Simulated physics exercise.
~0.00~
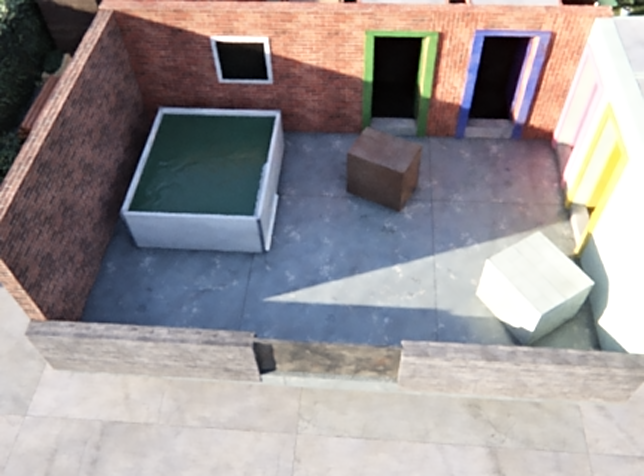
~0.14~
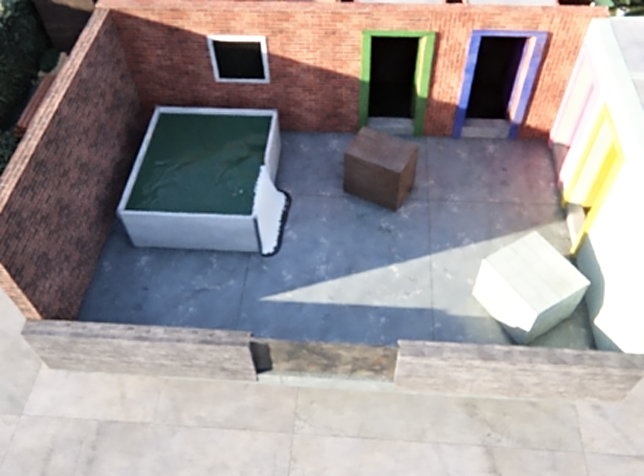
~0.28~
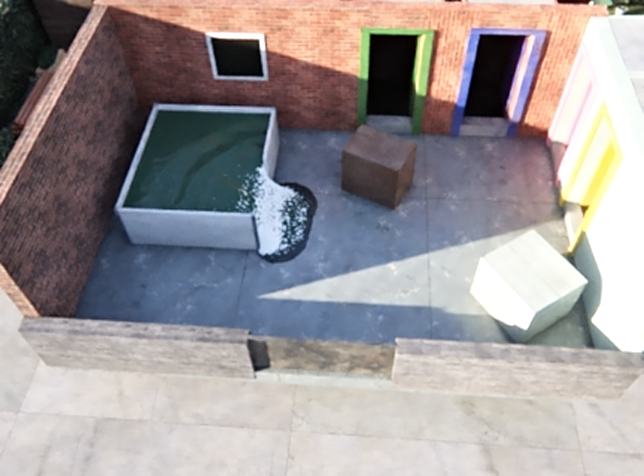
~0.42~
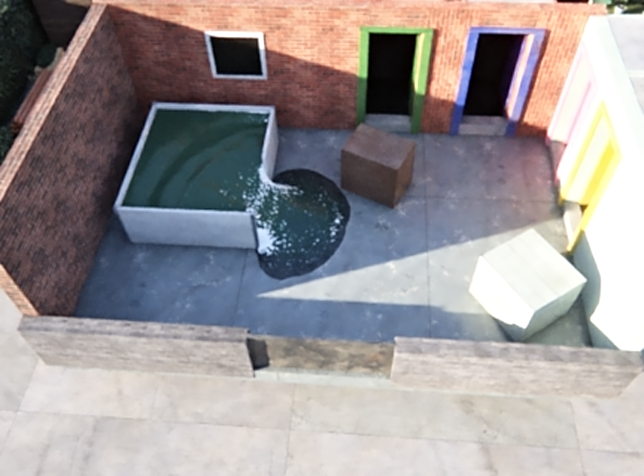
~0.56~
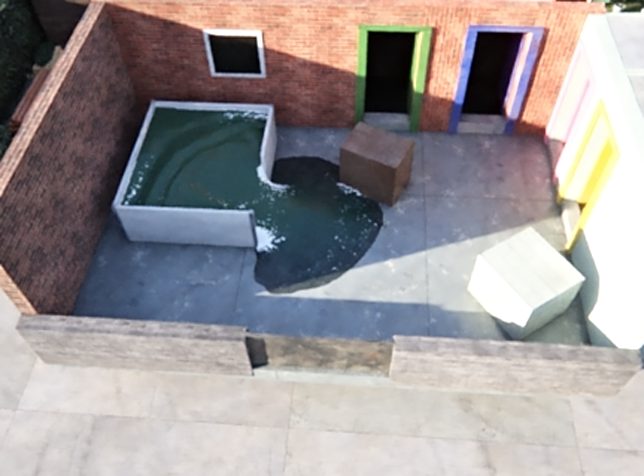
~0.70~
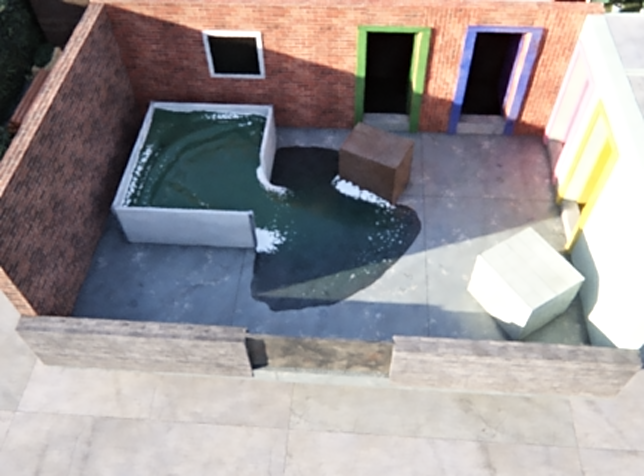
Dark green water bursts from the tank's right side and spreads across the paved courtyard floor.
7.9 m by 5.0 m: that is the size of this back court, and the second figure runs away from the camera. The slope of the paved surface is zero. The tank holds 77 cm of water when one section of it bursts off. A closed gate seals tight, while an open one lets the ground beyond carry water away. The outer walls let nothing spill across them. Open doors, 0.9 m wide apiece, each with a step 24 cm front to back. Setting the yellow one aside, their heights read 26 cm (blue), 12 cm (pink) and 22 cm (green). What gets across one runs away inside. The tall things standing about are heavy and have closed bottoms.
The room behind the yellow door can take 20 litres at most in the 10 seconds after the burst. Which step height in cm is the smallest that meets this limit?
A height of roughly 28 cm.
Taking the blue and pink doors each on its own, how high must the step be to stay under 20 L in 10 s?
Roughly 18 cm for the blue door and roughly 18 cm for the pink door.
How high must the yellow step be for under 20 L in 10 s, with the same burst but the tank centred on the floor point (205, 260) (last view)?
19 cm, give or take.
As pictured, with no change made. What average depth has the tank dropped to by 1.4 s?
It averages near 55 cm.
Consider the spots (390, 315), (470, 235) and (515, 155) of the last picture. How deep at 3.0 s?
About 4, 5 and 4 cm.
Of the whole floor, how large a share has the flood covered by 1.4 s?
I'd say near 40 percent is wet.
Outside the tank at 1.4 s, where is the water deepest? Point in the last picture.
Check close to (270, 231).
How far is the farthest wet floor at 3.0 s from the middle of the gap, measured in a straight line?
Close to 5.8 metres, I'd say.
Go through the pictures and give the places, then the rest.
In the first picture, the tank at (207, 162) is whole and still, 77 cm deep; the yellow door at (592, 189) is dry.
In the second picture, water pours out at (263, 209) and has run 0.3 m, to (286, 207); about 10 cm deep outside, 77 cm at the back.
In the third picture, the gap is at (261, 209), the front 0.8 m out at (310, 213); the back of the tank holds 77 cm.
In the fourth picture, the gap is at (260, 209), the front 1.4 m out at (343, 224); the back of the tank holds 77 cm.
In the fifth picture, water pours out at (259, 207) and has run 2.0 m, to (376, 224); about 7 cm deep outside, 76 cm at the back.
In the sixth picture, the front is at (414, 229), 2.7 m from the gap at (259, 208); 5.7 m2 of floor is wet, 68 cm left at the back; 2.5 m in a straight line remain to the yellow door at (583, 185).
After 1.4 s water covers 40 % of the floor, deepest (42 cm) near (270, 231); 4 cm at the yellow door, 0 litres in over its 15 cm step.
After 3.0 s water covers 65 % of the floor, deepest (37 cm) near (587, 374); 31 cm at the yellow door, 84 litres in over its 15 cm step.
After 10.0 s water covers 95 % of the floor, deepest (20 cm) near (112, 208); 15 cm at the yellow door, 174 litres in over its 15 cm step.
At the yellow door as built, the water arrived by 1.4 s and peaked near 32 cm at 2.6 s.
Run again over the same 10 s with other heights there, 33 litres in over 25.5 cm, 3 litres over 34.5 cm. The limit of 20 litres is kept from about 28 cm up.
